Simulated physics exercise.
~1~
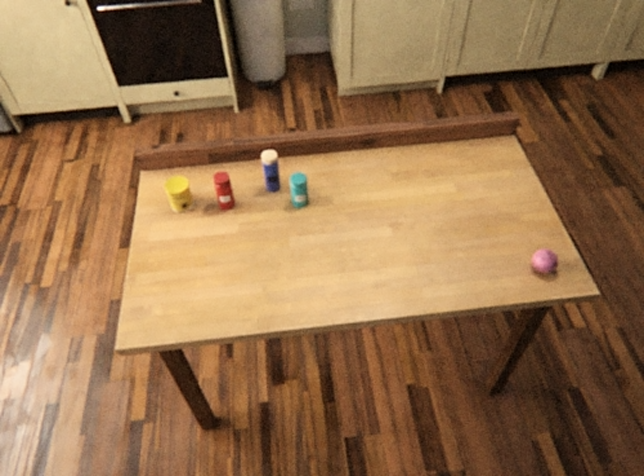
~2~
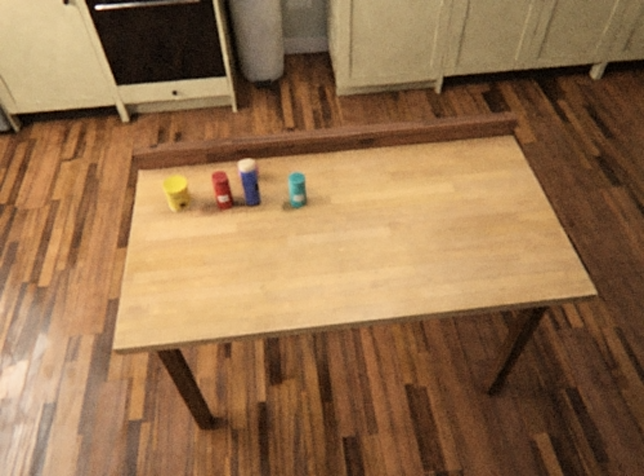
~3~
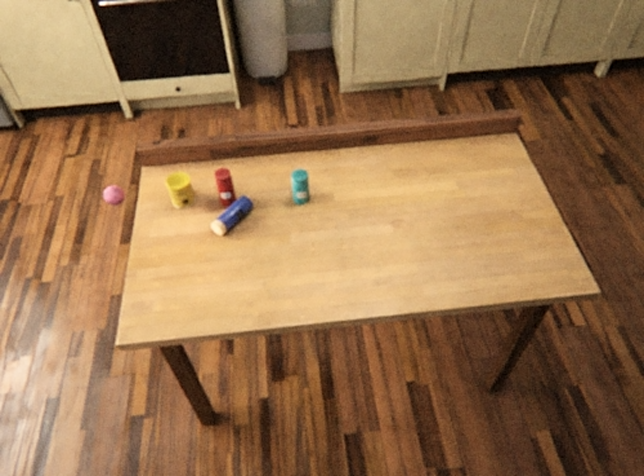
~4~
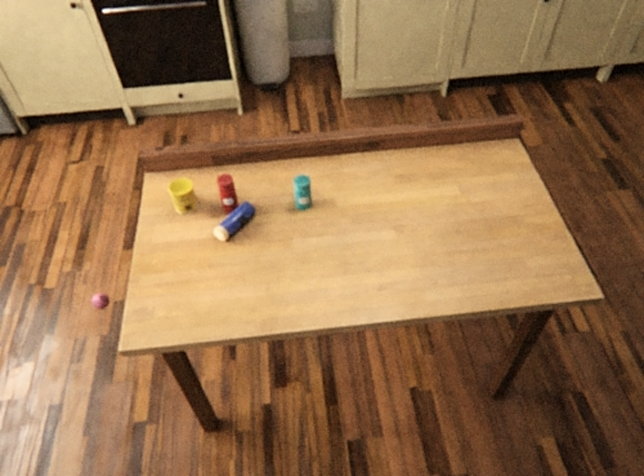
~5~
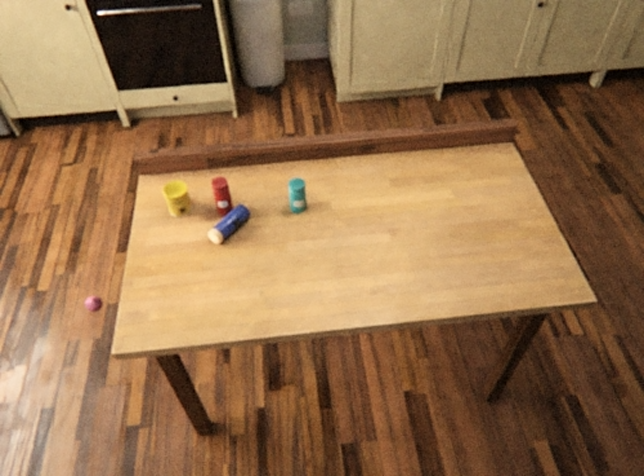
A pink ball rolls left across the table, topples a blue shaker and drops to the floor.
